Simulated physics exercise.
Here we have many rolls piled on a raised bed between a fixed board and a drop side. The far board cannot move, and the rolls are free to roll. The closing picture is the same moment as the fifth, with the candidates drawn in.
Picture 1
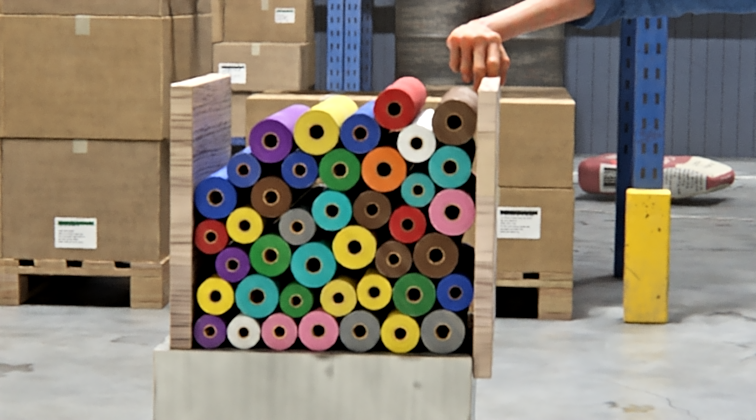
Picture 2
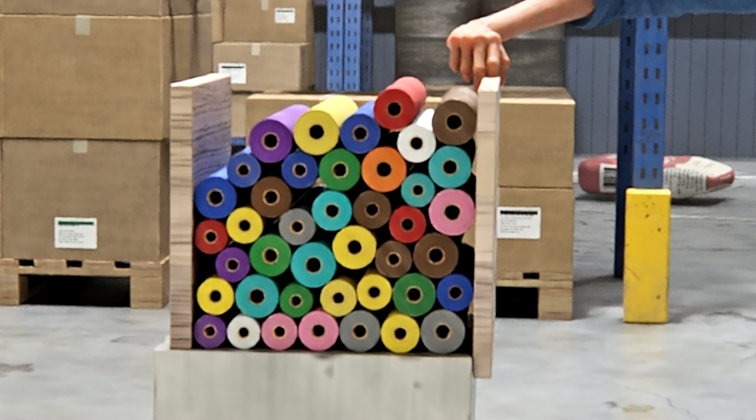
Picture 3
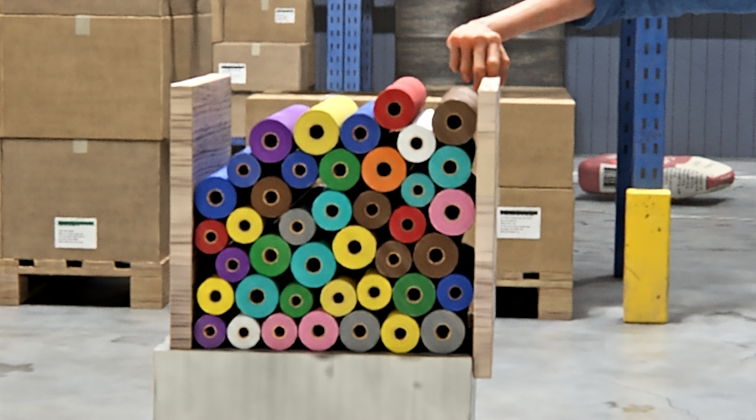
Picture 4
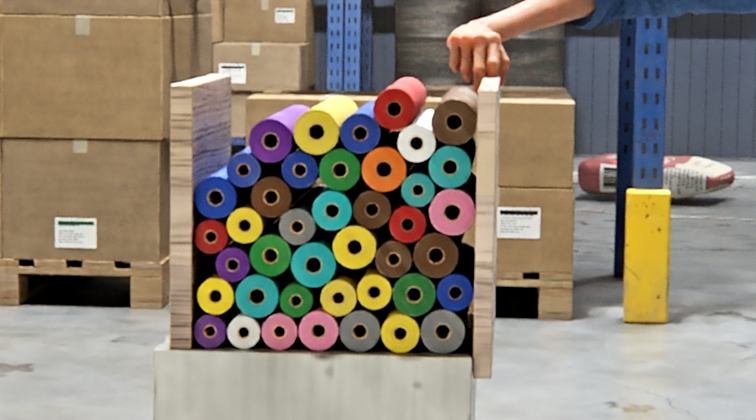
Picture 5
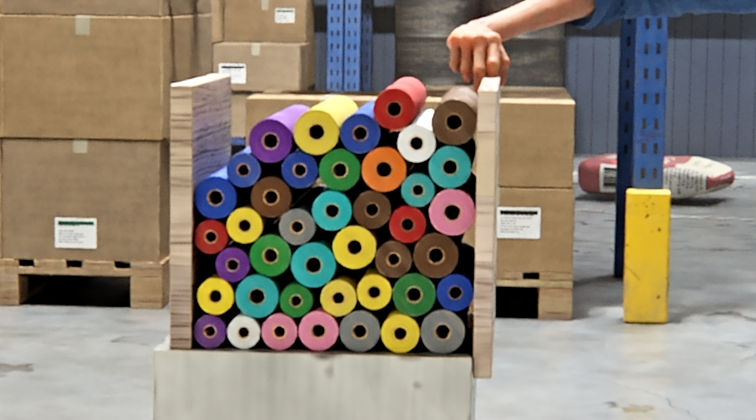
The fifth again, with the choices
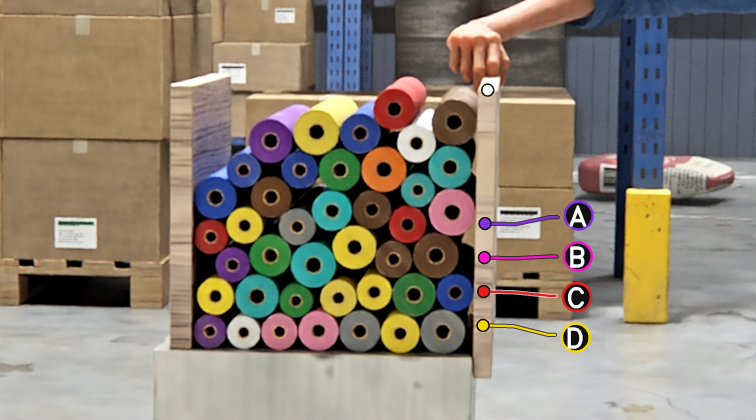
Colorful rolls sit stacked between two wooden boards while a hand rests motionless at the right.
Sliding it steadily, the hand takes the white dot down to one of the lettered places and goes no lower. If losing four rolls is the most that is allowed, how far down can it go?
A is the limit.
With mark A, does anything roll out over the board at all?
At A: Yes.
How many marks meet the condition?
One of the four.
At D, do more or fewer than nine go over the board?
It loses more than nine.
On the marked copy, A at (485, 224); B at (484, 258); C at (483, 292); D at (483, 325); the white dot at (487, 90).
Taking A. A third of the way, top of the board (477, 151).
Two thirds of the way, top of the board (476, 221).
When it is over, top of the board (476, 223), four out over the board.
As for the rest, B more than four out over the board; C more than four out over the board; D more than four out over the board.
